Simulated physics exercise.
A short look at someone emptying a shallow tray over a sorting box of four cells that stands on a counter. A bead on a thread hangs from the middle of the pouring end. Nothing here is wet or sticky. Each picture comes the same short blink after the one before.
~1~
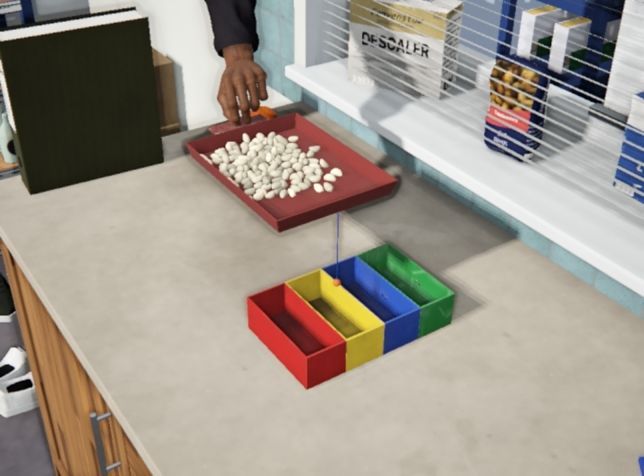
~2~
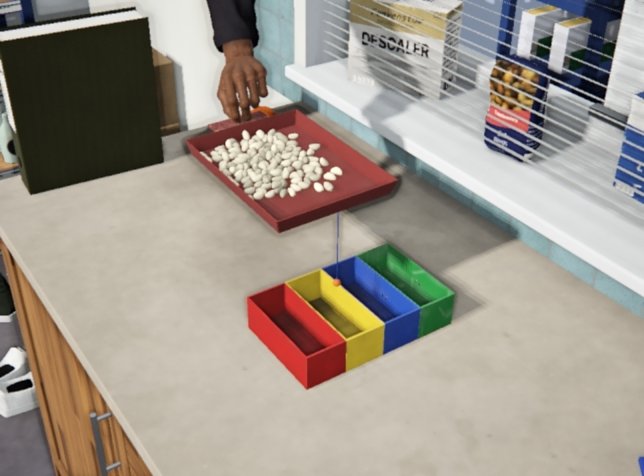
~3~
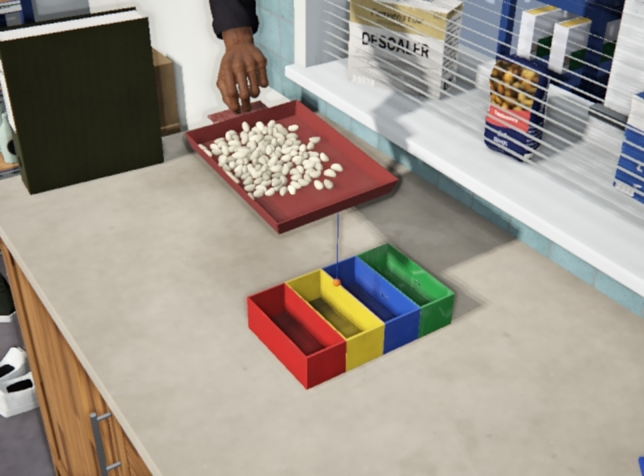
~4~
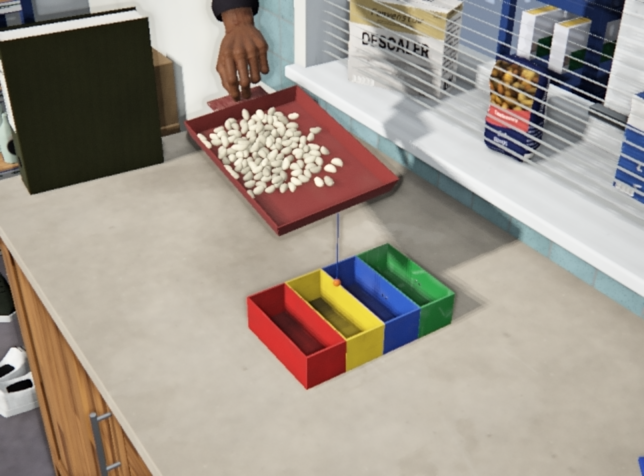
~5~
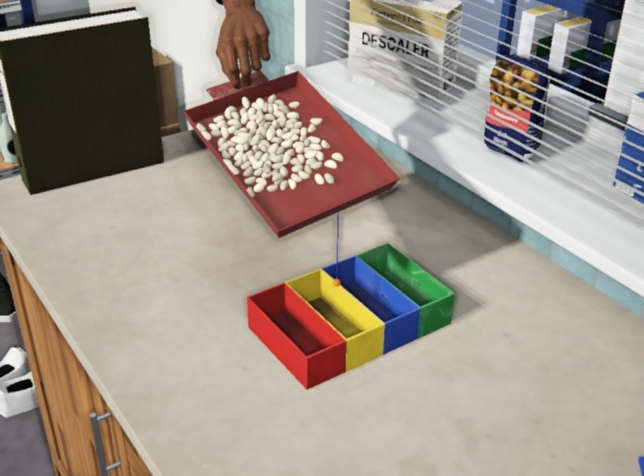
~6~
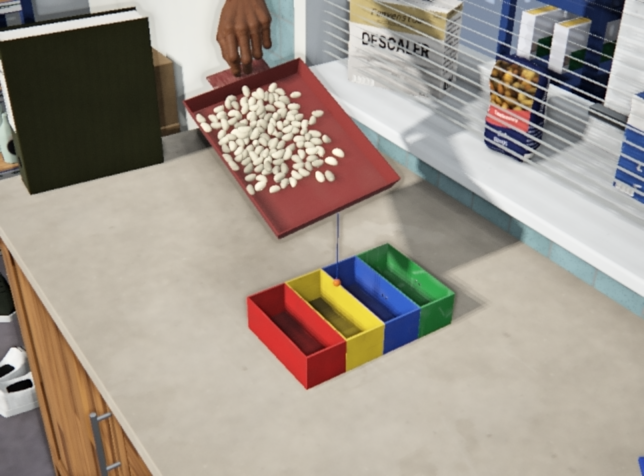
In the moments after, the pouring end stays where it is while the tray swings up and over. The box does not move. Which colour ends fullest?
Fullest: The red cell.
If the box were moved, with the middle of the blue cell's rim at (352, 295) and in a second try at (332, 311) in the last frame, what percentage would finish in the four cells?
The first gives 100 %, the second 100 %.
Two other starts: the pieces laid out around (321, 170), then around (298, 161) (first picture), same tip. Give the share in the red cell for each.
The first gives 60 %, the second 60 %.
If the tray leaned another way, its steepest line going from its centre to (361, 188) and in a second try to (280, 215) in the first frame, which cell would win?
The first try: Green. The second: The red one.
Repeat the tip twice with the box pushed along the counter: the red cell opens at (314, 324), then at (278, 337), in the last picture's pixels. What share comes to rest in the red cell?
Roughly 50 per cent, and 40 per cent.
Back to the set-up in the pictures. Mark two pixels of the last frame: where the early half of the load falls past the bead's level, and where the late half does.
At about (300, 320), then at (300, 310).
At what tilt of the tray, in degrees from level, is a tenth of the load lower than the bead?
Near 80 degrees.
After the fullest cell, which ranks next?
Second comes the cell in yellow.
Shortly afterwards, tray tipped steeply; the bulk on the tray; a little falling or outside the box.
Next, tray tipped past a quarter turn; a little on the tray; near half in the red cell; a little in the yellow cell; only a few in the blue cell; near a quarter falling or outside the box.
Some moments later, tray tipped past a quarter turn; near two thirds in the red cell; near a quarter in the yellow cell; only a few in the blue cell; near a quarter falling or outside the box.
In the end, tray tipped past a quarter turn; near two thirds in the red cell; near a quarter in the yellow cell; only a few in the blue cell; none at all in the green cell; near a quarter outside the box.
